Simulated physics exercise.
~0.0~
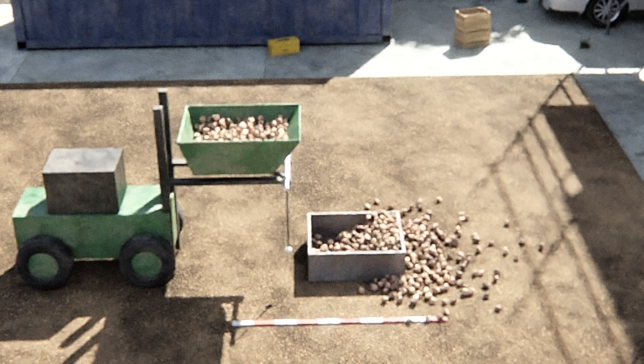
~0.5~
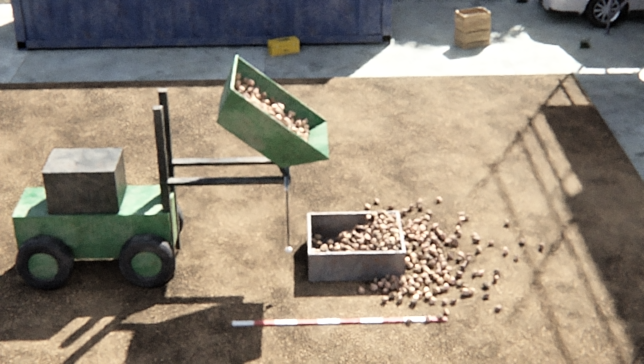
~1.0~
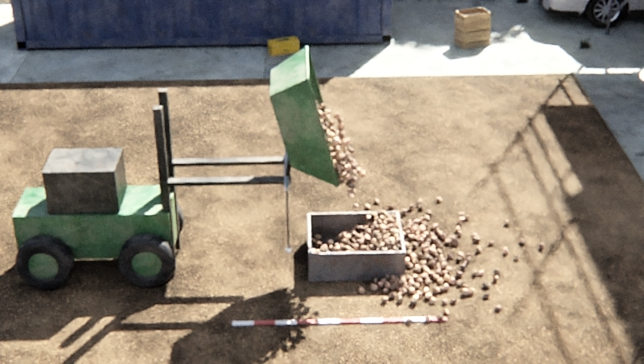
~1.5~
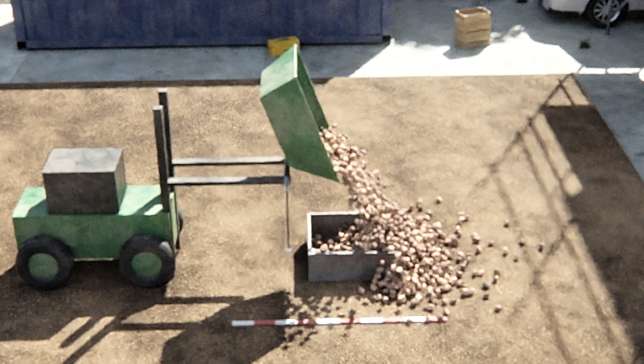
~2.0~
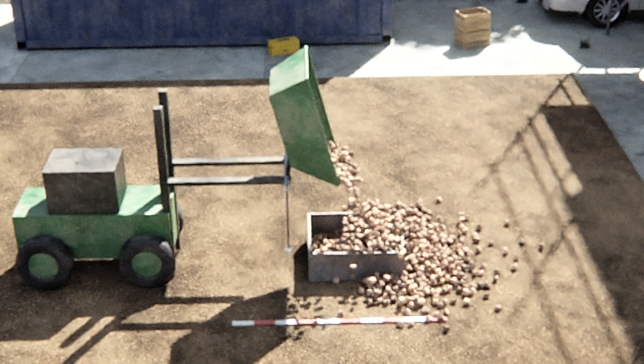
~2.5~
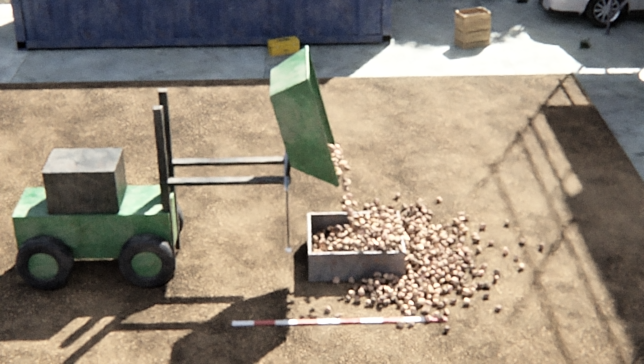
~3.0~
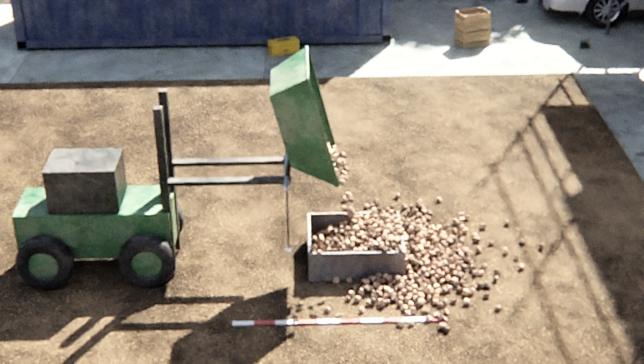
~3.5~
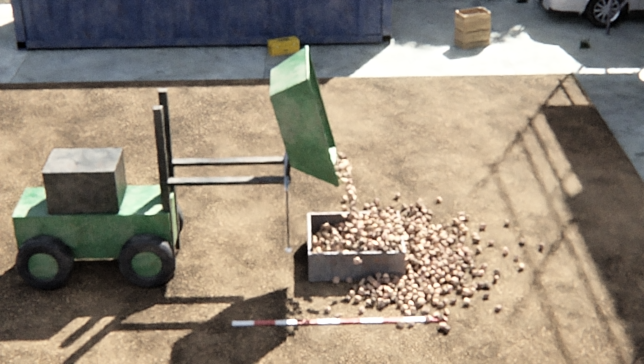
At first, a green forklift on brown ground holds a raised green skip of brownish stones, with a grey bin already partly filled and loose stones scattered to its right. The skip tips steeply to the right, and stones begin sliding over its lower edge. It rocks back slightly and forward again as a thick stream pours down, some into the bin and much over its far side. With the skip held steep, the flow thins to a trickle. By the end, the bin is heaped and a wide spread of stones lies beside it, with a few still dropping.
